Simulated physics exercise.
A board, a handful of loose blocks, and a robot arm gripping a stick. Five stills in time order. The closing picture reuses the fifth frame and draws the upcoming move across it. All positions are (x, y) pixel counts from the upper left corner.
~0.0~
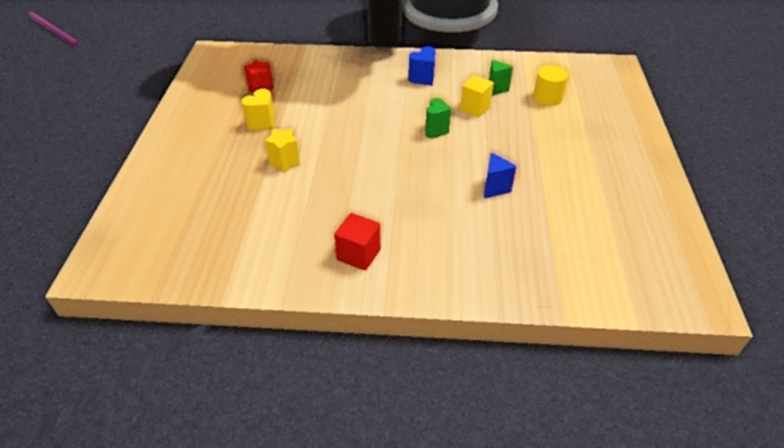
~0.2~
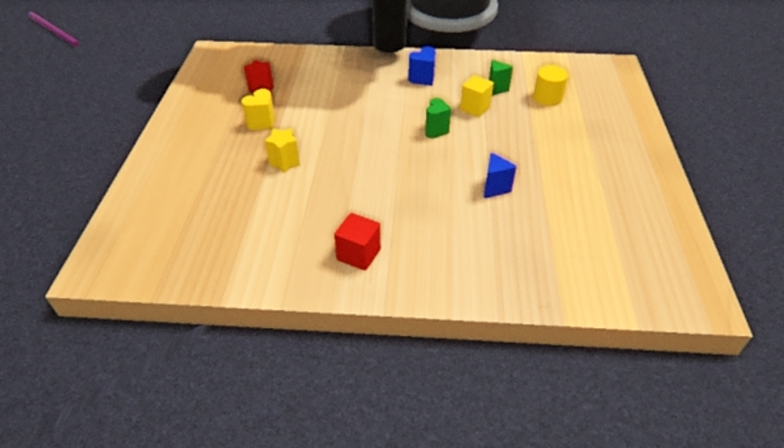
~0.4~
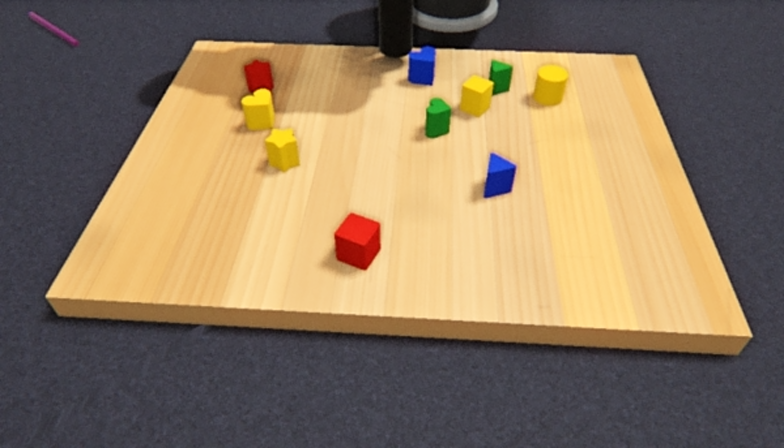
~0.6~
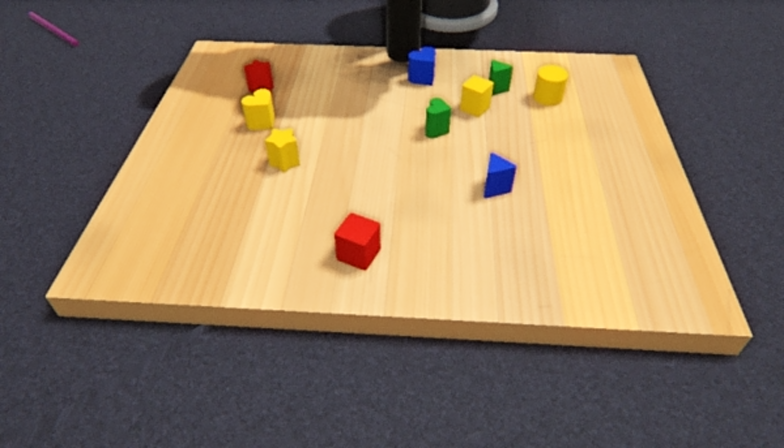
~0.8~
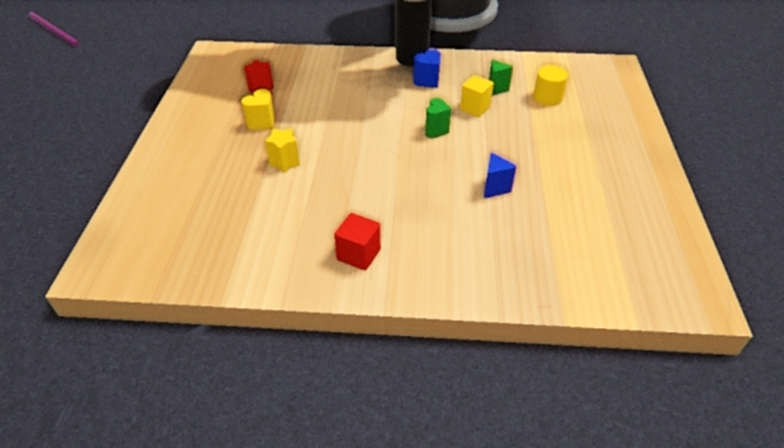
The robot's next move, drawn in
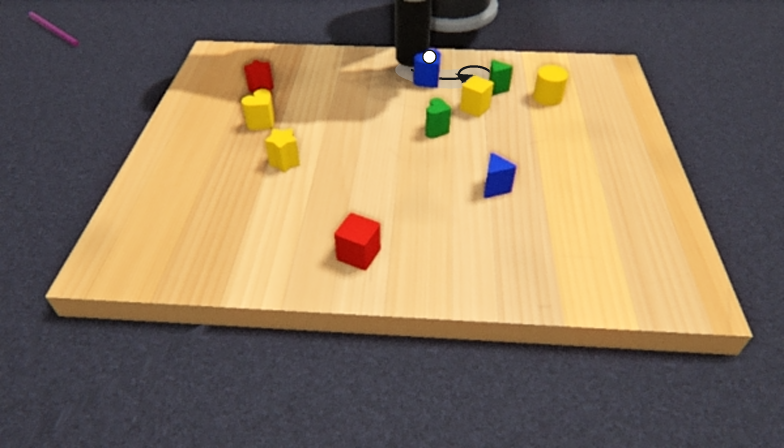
Robot arm's dark stick moving slowly right along a wooden board's far edge, then nudging a blue block slightly right among scattered coloured blocks.
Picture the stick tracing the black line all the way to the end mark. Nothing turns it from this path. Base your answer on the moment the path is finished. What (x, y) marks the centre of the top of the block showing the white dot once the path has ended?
It comes to (463, 68).
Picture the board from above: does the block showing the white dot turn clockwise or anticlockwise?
It goes round the way clock hands do.
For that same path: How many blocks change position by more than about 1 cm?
Only one block.
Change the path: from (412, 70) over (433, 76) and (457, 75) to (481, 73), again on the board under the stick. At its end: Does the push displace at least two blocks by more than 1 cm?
It seems not.
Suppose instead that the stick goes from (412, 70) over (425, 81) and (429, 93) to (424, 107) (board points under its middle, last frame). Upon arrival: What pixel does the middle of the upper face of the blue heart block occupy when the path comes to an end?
Located at (453, 88).
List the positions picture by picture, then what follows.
In the first frame, tip of the stick (385, 40), middles of tops, blue heart block (424, 54), green triangular block (500, 65).
In the second frame, stick (390, 45), nothing pushed.
In the third frame, stick (396, 50), nothing pushed.
In the fourth frame, stick (403, 54), nothing pushed.
In the fifth frame, stick (412, 58), blue heart block (429, 57), green triangular block (500, 65).
The line goes from (412, 70) via (431, 77) and (454, 79), ending at (475, 75); the dot is on the blue heart block.
What follows on the original path. Halfway along, stick (444, 67); blue heart block (458, 68), turned 15° clockwise.
At the end, stick (477, 64); blue heart block (463, 68), turned 40° clockwise; green triangular block unmoved.
